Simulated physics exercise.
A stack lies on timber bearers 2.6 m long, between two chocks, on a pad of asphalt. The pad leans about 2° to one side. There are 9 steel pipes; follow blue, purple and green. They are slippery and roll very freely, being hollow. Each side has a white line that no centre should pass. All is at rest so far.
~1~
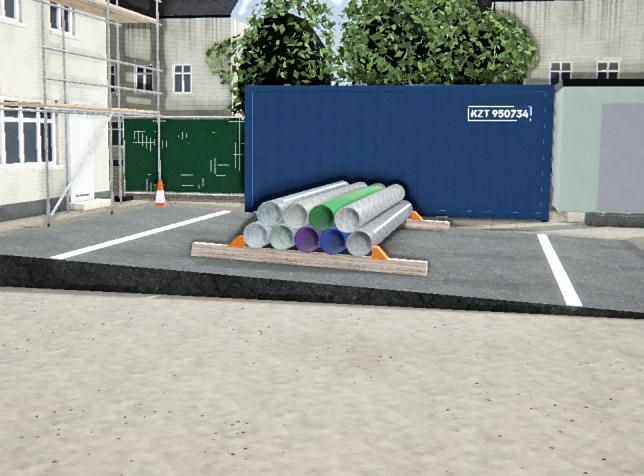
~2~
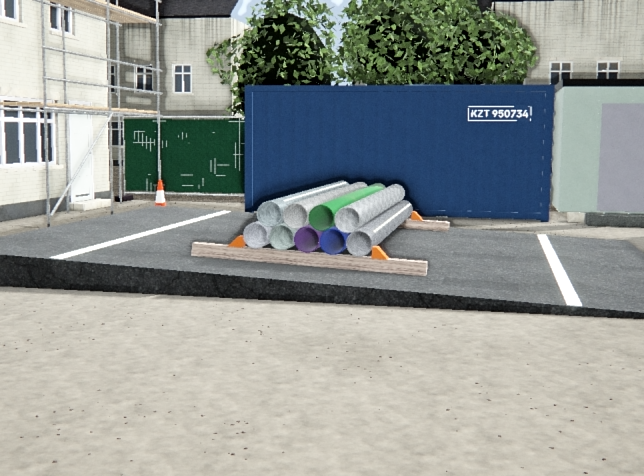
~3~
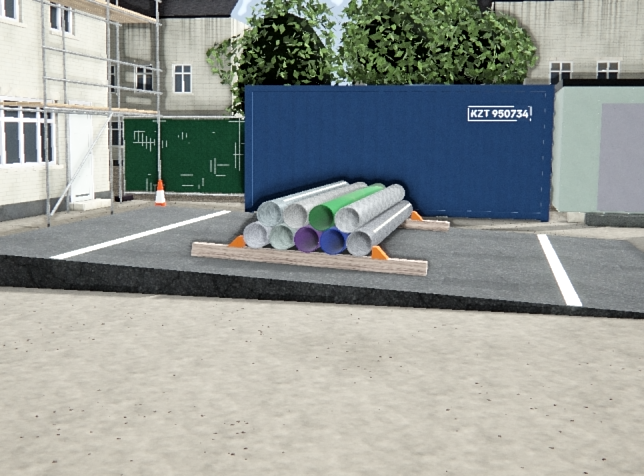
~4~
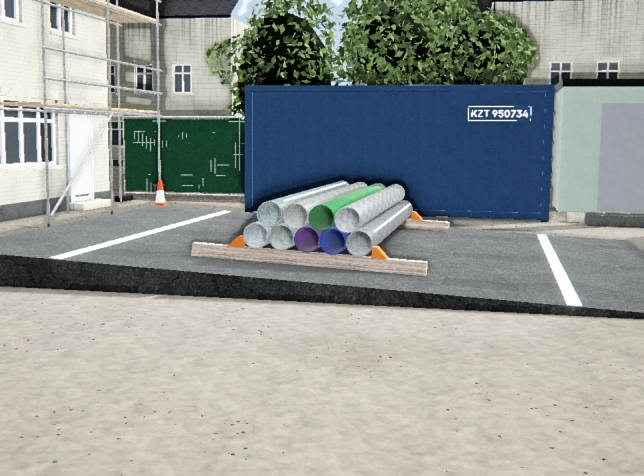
In a paved yard with a blue shipping container, scaffolding and a traffic cone behind, a stack of mostly grey pipes, with one green, one purple and one blue, rests on timber bearers between orange chocks. Nothing moves from start to end, and the pipes stay stacked between the white lines.
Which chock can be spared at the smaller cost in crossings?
Go for the left-hand chock: 0 against 9.
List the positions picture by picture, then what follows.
In the first picture, blue (333, 242), purple (307, 240), green (321, 218); the pad slopes 2° down to the right; 5 of the 9 form the bottom row; all still.
In the second picture, blue (333, 242), purple (307, 240), green (321, 218); nothing moves.
In the third picture, blue (333, 242), purple (307, 240), green (321, 218); both chocks in; lines at (94, 248) and (567, 289); at rest.
In the fourth picture, blue (333, 242), purple (307, 240), green (321, 218); all still.
If it is the left, after 0.7 s, blue is on the bearers, 100 cm from the bearers' right end; purple is on the bearers, 130 cm from the bearers' right end; green is up on others, 115 cm from the bearers' right end; 0 past a line.
If it is the left, in the end, blue is on the bearers, 100 cm from the bearers' right end; purple is on the bearers, 130 cm from the bearers' right end; green is up on others, 115 cm from the bearers' right end; 0 past a line.
If it is the right, after 3.2 s, blue is on the bearers, 20 cm from the bearers' right end, rolling right; purple is on the bearers, 50 cm from the bearers' right end, rolling right; green is up on others, 35 cm from the bearers' right end, rolling right; 0 past a line.
If it is the right, in the end, blue is past the right line; purple is past the right line; green is past the right line; 9 past a line.
